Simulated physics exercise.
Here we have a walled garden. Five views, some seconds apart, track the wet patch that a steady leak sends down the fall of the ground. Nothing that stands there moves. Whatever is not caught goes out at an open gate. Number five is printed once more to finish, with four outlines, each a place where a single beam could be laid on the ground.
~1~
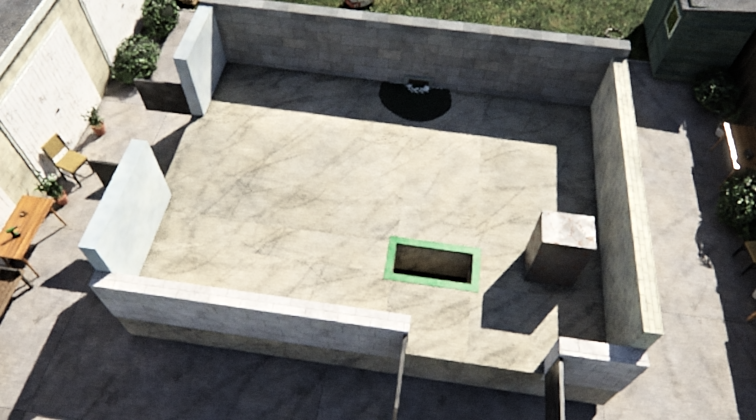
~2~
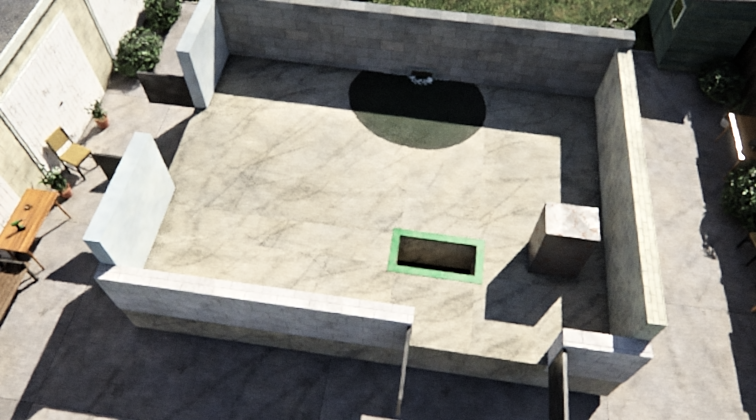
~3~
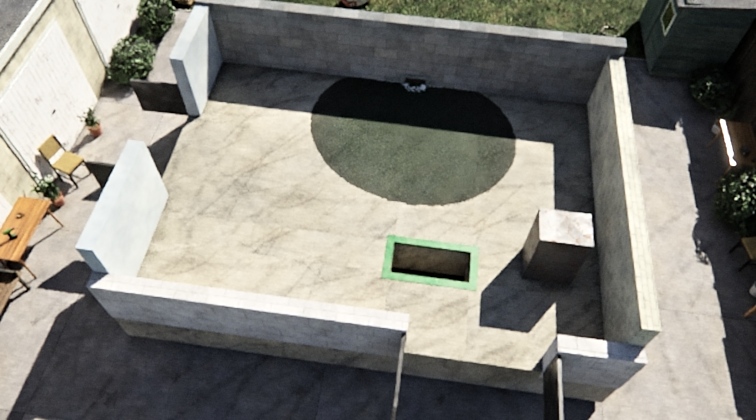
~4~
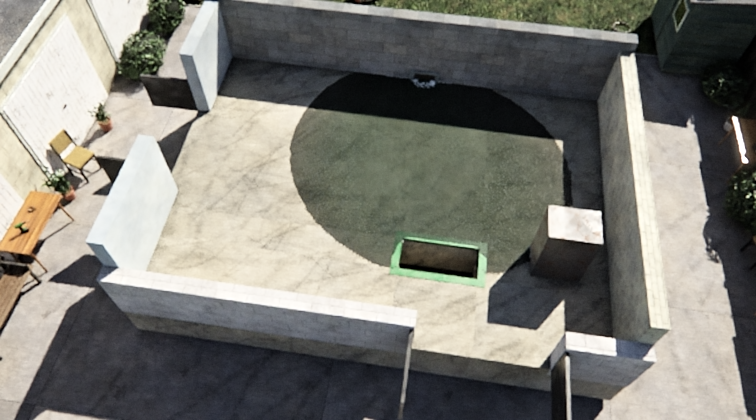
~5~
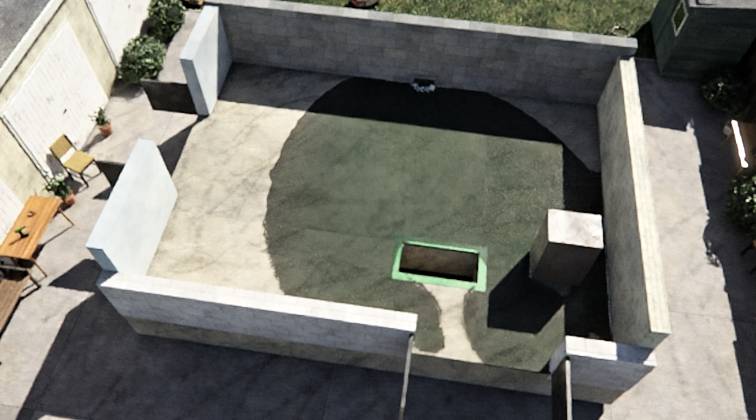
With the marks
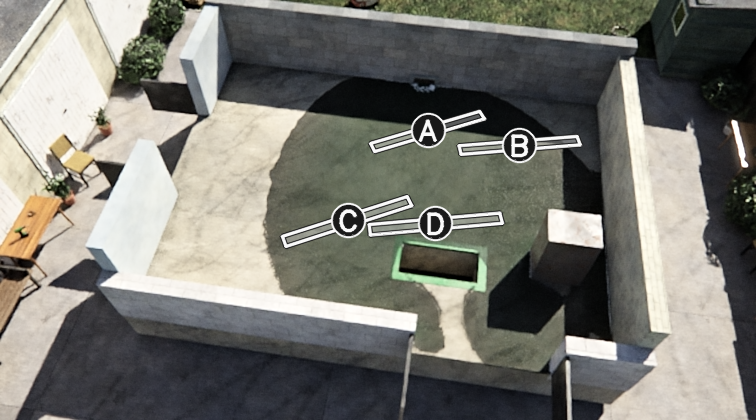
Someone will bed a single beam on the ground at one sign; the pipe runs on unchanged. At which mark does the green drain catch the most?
I would pick position B.
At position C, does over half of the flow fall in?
No, it does not.
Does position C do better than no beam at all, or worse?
It is worse.
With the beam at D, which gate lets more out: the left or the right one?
The right one.
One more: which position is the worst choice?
That is position D.
On the marked copy, A from (372, 147) to (482, 115); B from (460, 150) to (578, 140); C from (284, 241) to (409, 201); D from (369, 229) to (501, 218).
For position A, about 19 % of the stream goes into the green drain, about 81 % out by the gates.
For position B, about 38 % of the stream goes into the green drain, about 61 % out by the gates.
For position C, about 28 % of the stream goes into the green drain, about 72 % out by the gates.
For position D, about 14 % of the stream goes into the green drain, about 85 % out by the gates.
